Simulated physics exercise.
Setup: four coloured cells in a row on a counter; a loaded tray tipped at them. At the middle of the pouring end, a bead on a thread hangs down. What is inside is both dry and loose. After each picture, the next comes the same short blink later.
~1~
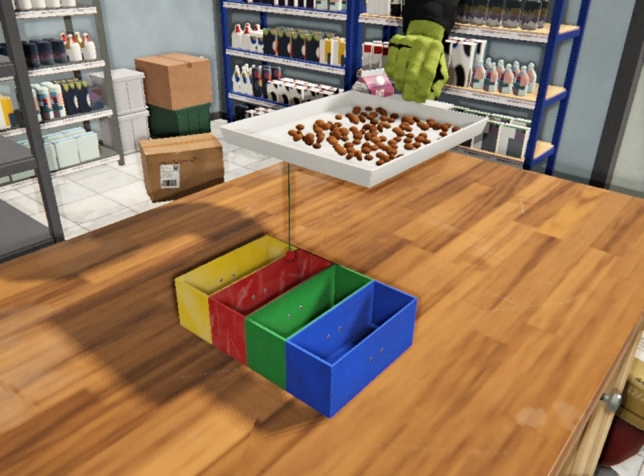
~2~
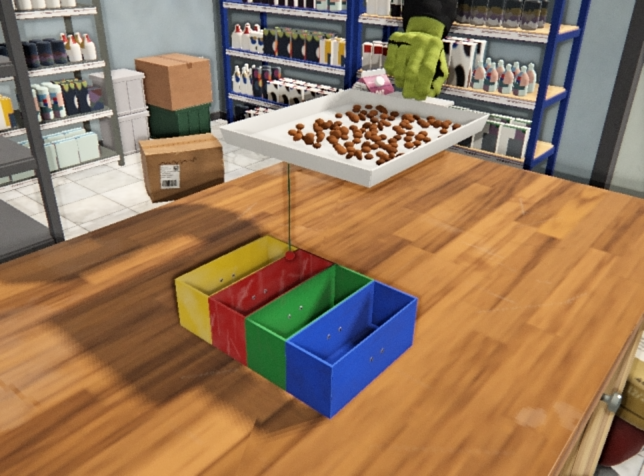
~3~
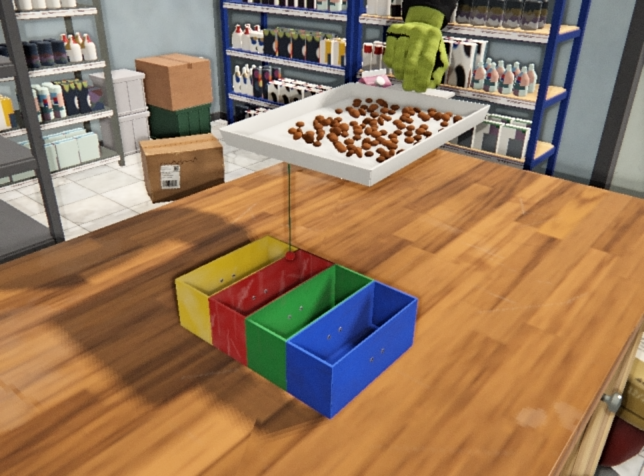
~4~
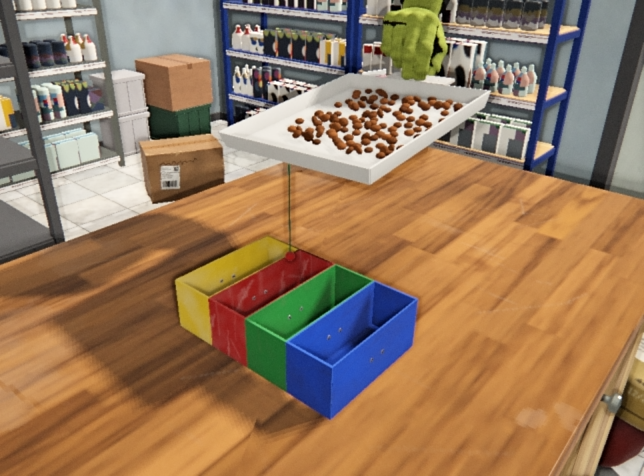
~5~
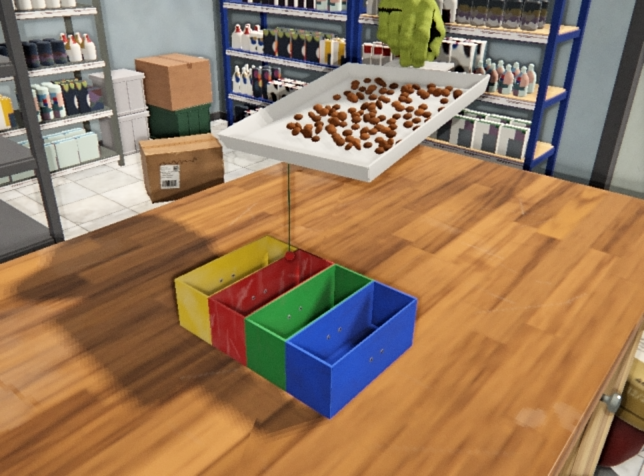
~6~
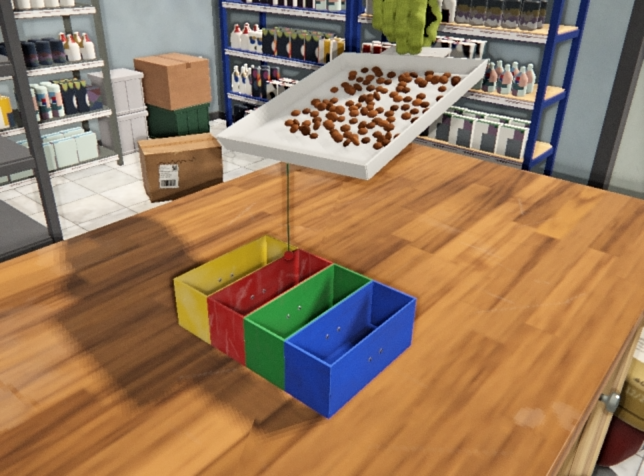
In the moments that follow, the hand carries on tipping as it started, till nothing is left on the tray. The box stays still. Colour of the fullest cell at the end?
Yellow.
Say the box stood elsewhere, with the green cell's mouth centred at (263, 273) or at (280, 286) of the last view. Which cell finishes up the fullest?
First: The red cell. Second: Yellow.
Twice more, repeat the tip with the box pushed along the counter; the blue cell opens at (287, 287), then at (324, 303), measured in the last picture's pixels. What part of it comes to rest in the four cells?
Around 100 per cent for the first position, around 100 per cent for the second.
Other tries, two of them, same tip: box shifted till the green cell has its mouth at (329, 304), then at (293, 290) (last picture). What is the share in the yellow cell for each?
30 and 50 in a hundred.
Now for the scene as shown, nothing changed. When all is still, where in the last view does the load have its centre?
(229, 300).
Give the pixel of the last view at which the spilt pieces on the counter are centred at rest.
Look around (200, 279) in the last picture.
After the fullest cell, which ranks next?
The runner-up is red.
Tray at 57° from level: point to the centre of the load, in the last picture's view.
The load is centred around (268, 142).
Just after the last frame, tray tipped steeply; almost all on the tray; just a few falling or outside the box.
A moment on, tray tipped right over; roughly two thirds on the tray; about a tenth in the yellow cell; about a tenth in the red cell; roughly a quarter falling or outside the box.
Further on, tray tipped past a quarter turn; roughly a third in the yellow cell; roughly a quarter in the red cell; just a few in the green cell; roughly a third falling or outside the box.
When it is over, tray tipped past a quarter turn; roughly a third in the yellow cell; roughly a quarter in the red cell; just a few in the green cell; not one in the blue cell; roughly a third outside the box.
